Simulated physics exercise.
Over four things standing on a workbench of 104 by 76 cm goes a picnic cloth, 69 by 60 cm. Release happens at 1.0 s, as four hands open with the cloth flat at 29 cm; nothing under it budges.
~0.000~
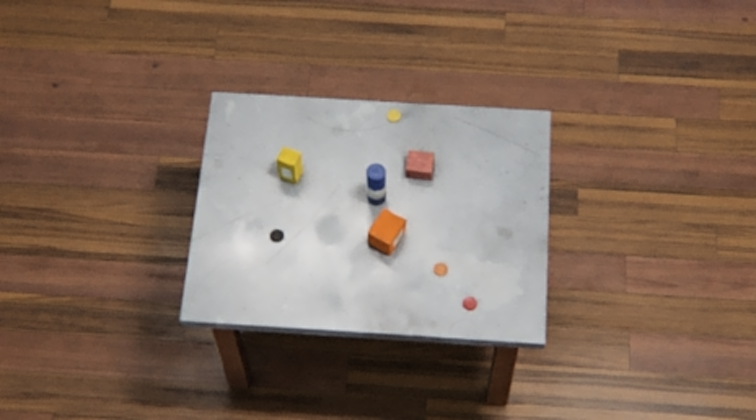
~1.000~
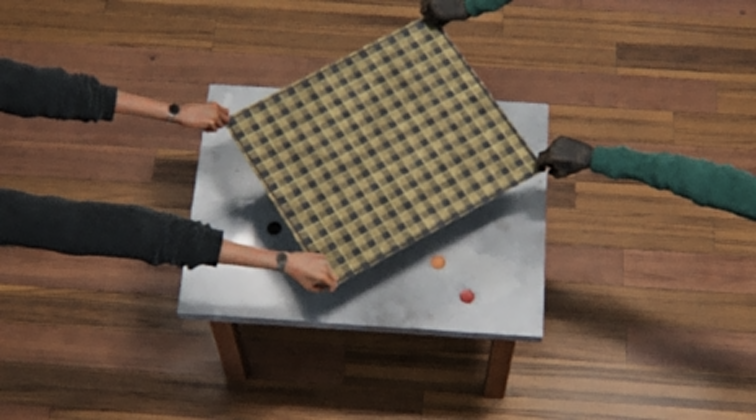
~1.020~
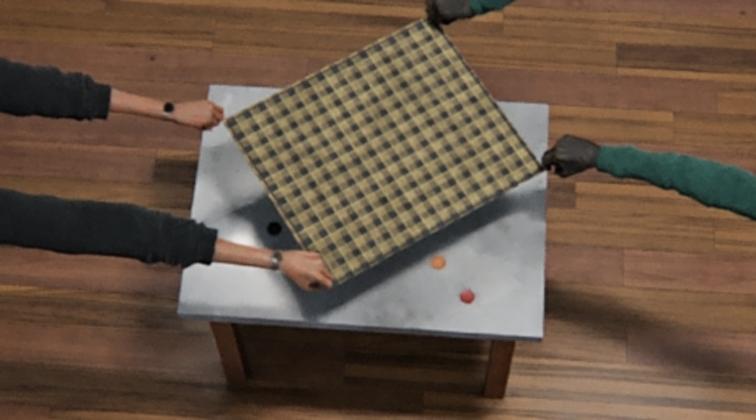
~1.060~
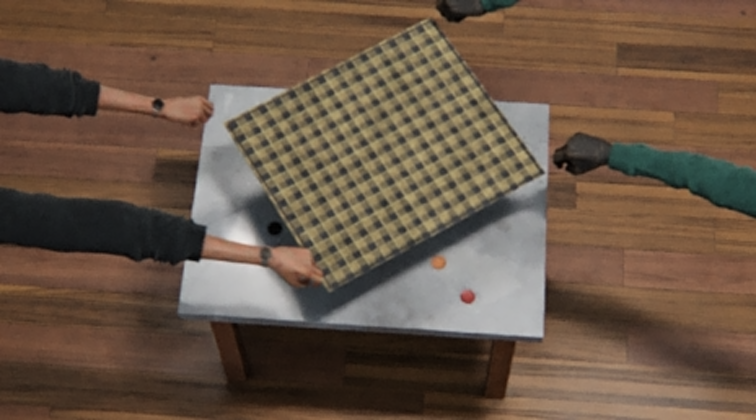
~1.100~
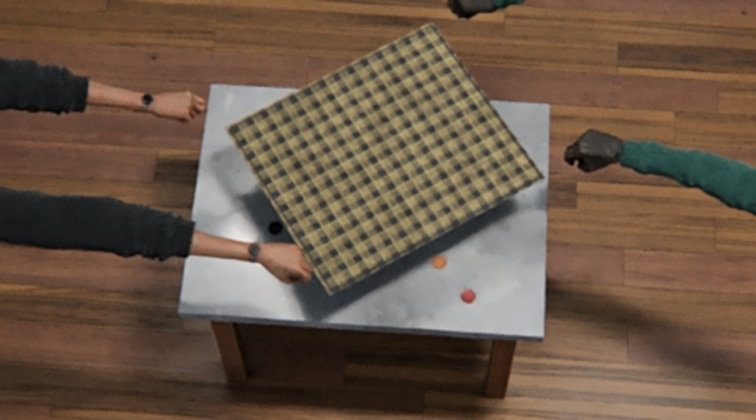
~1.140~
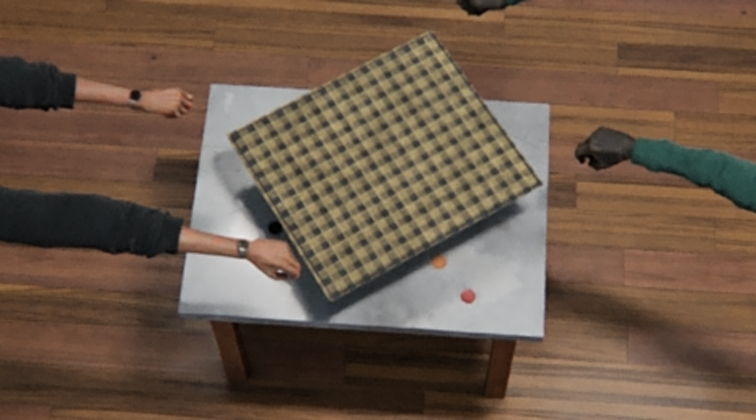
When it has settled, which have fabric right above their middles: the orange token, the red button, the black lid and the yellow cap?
In order: The orange token still shows; the red button still shows; the black lid remains in the open; the yellow cap ends under the cloth.
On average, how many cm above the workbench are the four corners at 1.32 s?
0 cm.
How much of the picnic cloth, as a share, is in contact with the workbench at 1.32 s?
Contact share: Approx. 30 percent.
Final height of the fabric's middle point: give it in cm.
About 17 cm up.
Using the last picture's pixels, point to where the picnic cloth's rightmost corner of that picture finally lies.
Near pixel (515, 214).
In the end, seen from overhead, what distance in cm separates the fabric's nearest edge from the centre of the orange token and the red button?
Around 3 centimetres for the first one and around 16 centimetres for the second.
At 1.3 s, 30 % of it is down, spanning 82 by 74 cm, above yellow cap.
At 1.5 s, 35 % of it is down, spanning 81 by 77 cm, above yellow cap.
At 1.7 s, 35 % of it is down, spanning 78 by 78 cm, above yellow cap.
At 1.9 s, 35 % of it is down, spanning 80 by 77 cm, above yellow cap.
At 2.7 s, 35 % of it is down, spanning 79 by 76 cm, above yellow cap.
